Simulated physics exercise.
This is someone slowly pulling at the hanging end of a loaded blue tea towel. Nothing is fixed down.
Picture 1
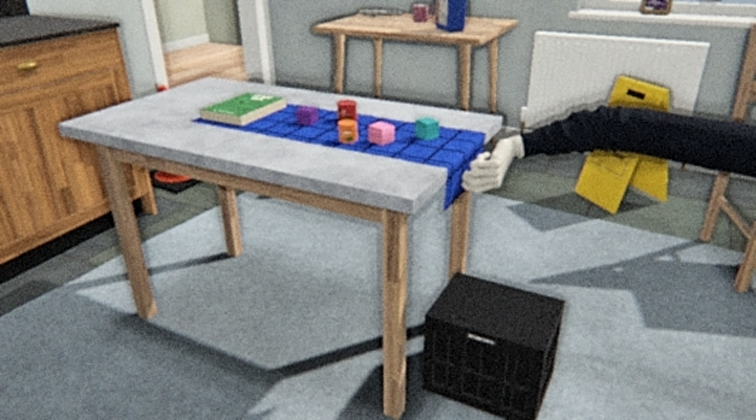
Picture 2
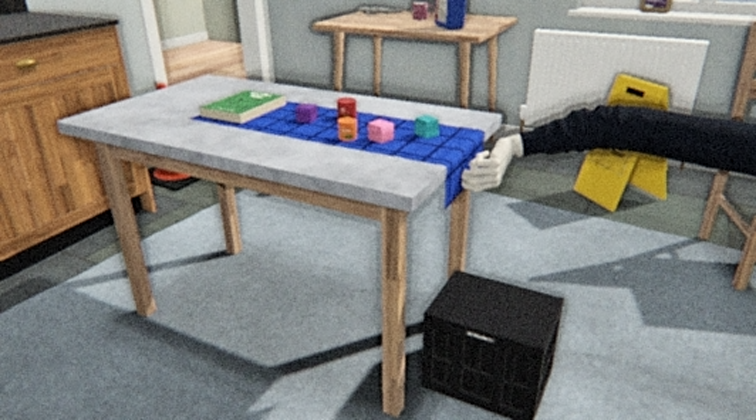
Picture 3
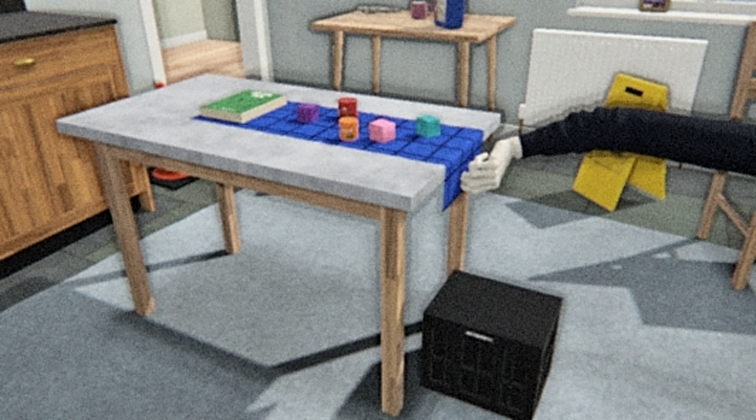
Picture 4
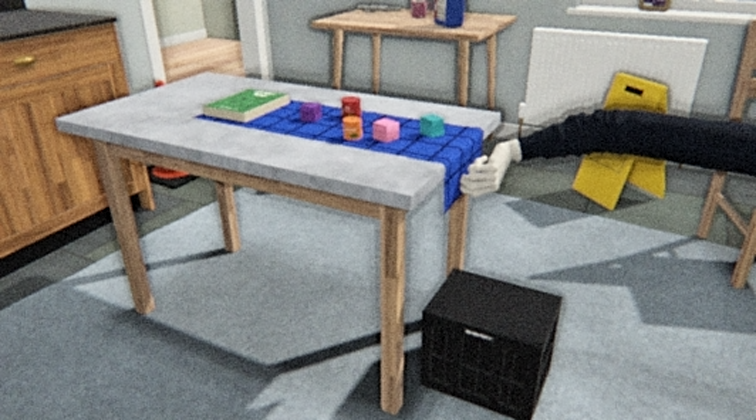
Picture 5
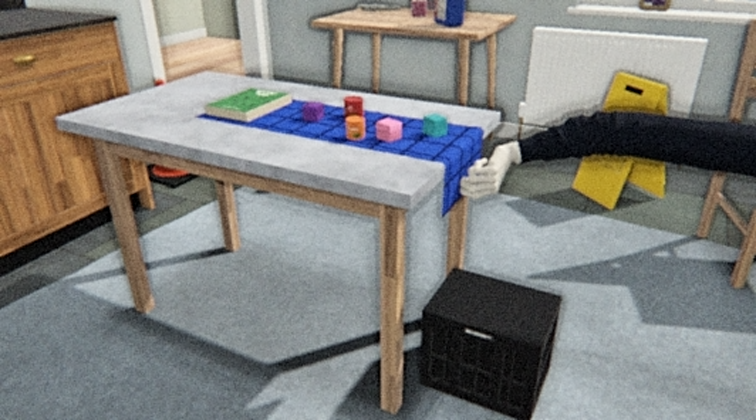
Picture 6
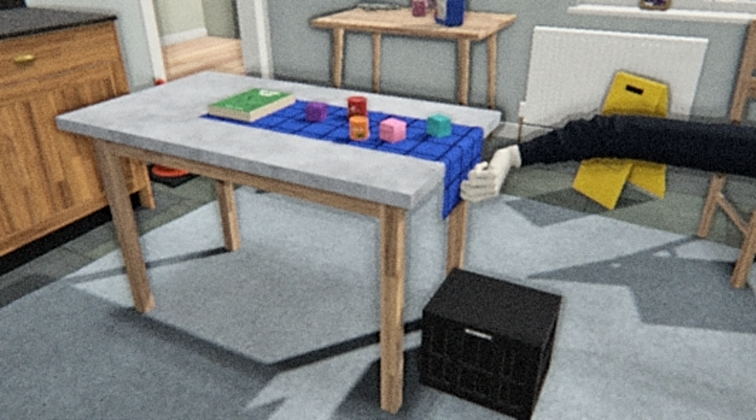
A blue tea towel lies across a pale grey table in a kitchen-like room, seen from slightly above by a still camera. On it sit a green book at the left, purple, pink and turquoise cubes, and small red and orange pots, with a black crate on the floor below. A black-sleeved arm at the right slowly pulls the hanging end, and everything on the cloth shifts slightly rightward.
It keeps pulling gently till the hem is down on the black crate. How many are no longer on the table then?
It carries off three.
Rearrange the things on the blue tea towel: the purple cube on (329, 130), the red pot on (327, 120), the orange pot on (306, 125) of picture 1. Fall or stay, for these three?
The purple cube keeps its place on top; the red pot stays on; the orange pot stays on.
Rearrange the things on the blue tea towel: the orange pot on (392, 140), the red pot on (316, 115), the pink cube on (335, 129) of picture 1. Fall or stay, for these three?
The orange pot goes over, the red pot survives, the pink cube stays on.
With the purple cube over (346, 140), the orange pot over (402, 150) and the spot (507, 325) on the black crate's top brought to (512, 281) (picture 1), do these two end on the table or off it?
The purple cube does not fall; the orange pot drops off.
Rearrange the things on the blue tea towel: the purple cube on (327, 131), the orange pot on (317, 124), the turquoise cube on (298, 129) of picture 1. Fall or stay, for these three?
The purple cube survives, the orange pot does not fall, the turquoise cube does not fall.
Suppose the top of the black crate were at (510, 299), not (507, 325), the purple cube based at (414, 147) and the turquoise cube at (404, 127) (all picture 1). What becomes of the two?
The purple cube is carried off, the turquoise cube is carried off.
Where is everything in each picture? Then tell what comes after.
In the first frame, hem (444, 212); turquoise cube (427, 120); pink cube (381, 125); orange pot (348, 122); red pot (347, 102); purple cube (307, 108); top of the crate (507, 325).
In the second frame, hem (444, 210); turquoise cube (427, 118).
In the third frame, hem (442, 212); pink cube (382, 123).
In the fourth frame, hem (444, 215); orange pot (352, 119); top of the crate (505, 321).
In the fifth frame, hem (442, 218); red pot (353, 98).
In the sixth frame, hem (443, 221); turquoise cube (439, 117); pink cube (393, 122); orange pot (359, 119); red pot (357, 98); purple cube (316, 104).
Early on, hem near (461, 247); turquoise cube gone.
Midway, hem on the crate; turquoise cube, pink cube and orange pot gone.
Finally, hem on the crate; turquoise cube, pink cube and orange pot gone. The answer is three.
